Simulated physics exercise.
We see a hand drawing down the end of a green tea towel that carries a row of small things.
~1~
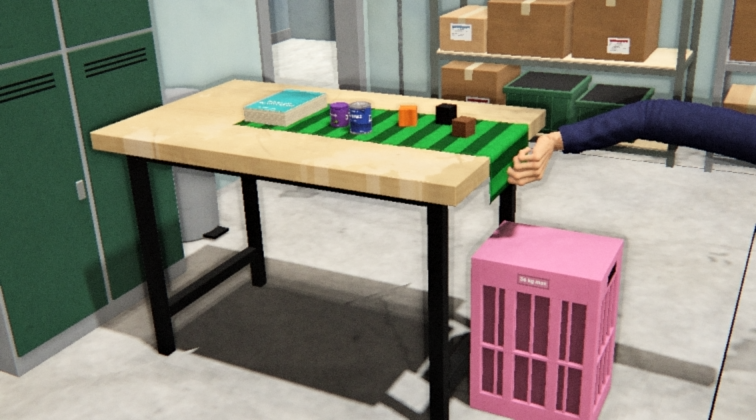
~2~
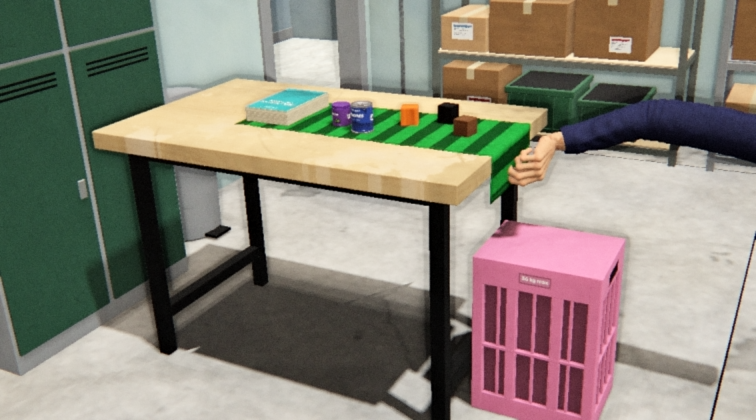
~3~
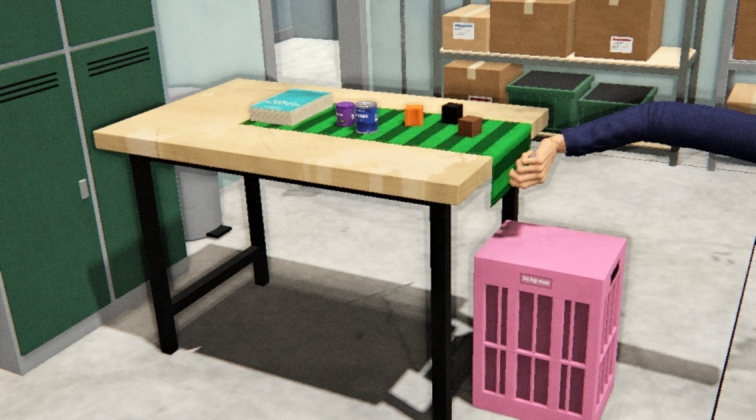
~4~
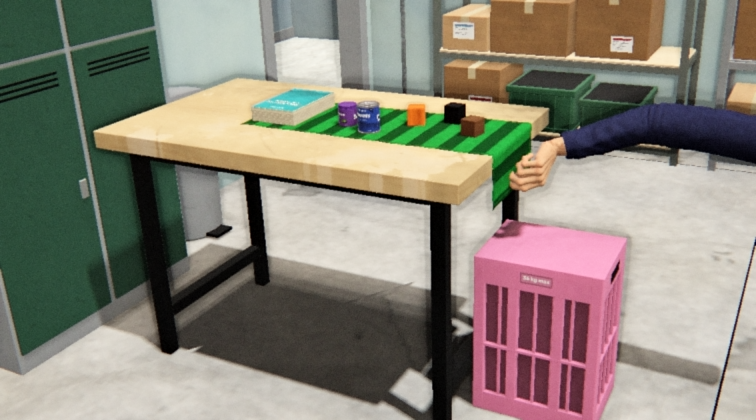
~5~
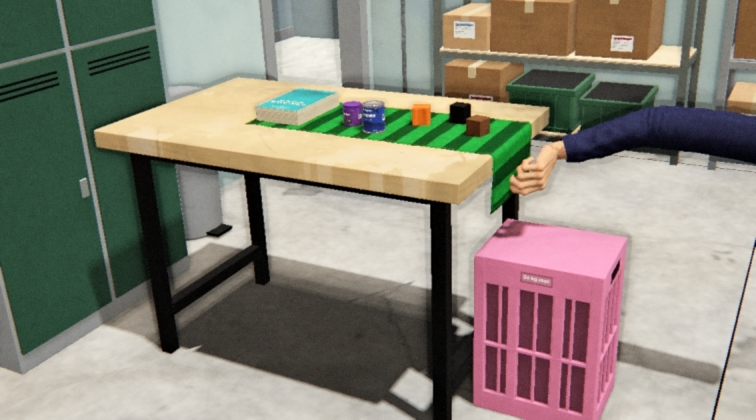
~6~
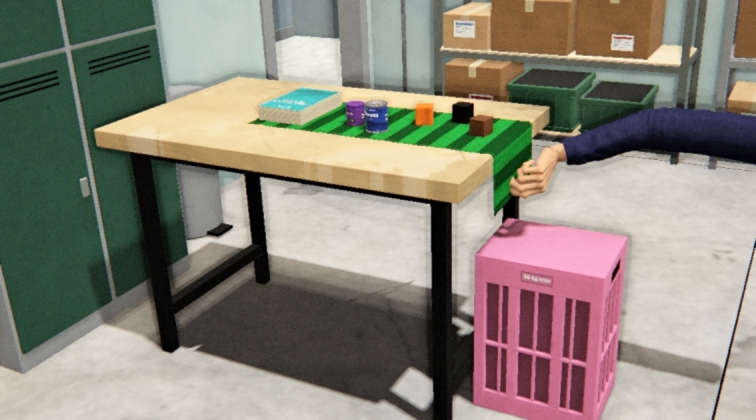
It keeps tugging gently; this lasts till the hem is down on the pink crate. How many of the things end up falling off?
The total lost is one.
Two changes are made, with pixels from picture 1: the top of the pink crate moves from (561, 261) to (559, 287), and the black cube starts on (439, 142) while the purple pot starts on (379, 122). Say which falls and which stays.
Outcome for the black cube: It is lost. Outcome for the purple pot: It stays.
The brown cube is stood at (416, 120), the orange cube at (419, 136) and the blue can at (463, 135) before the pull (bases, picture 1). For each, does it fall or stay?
The brown cube keeps its place on top, the orange cube keeps its place on top, the blue can tumbles off.
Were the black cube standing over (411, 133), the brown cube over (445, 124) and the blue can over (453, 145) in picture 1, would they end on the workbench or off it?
Black cube: Still up. Brown cube: Still up. Blue can: Off.
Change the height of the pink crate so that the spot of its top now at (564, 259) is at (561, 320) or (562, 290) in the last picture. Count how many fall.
That would make 3 and 2.
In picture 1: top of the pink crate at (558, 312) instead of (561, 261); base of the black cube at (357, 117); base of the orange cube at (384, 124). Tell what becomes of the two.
In the end the black cube is still on top and the orange cube is still on top.
Early on, hem near (512, 212); all still up.
Midway, hem near (513, 228); brown cube gone.
Near the end, hem on the crate; brown cube gone.
Finally, hem on the crate; brown cube gone. The answer is one.
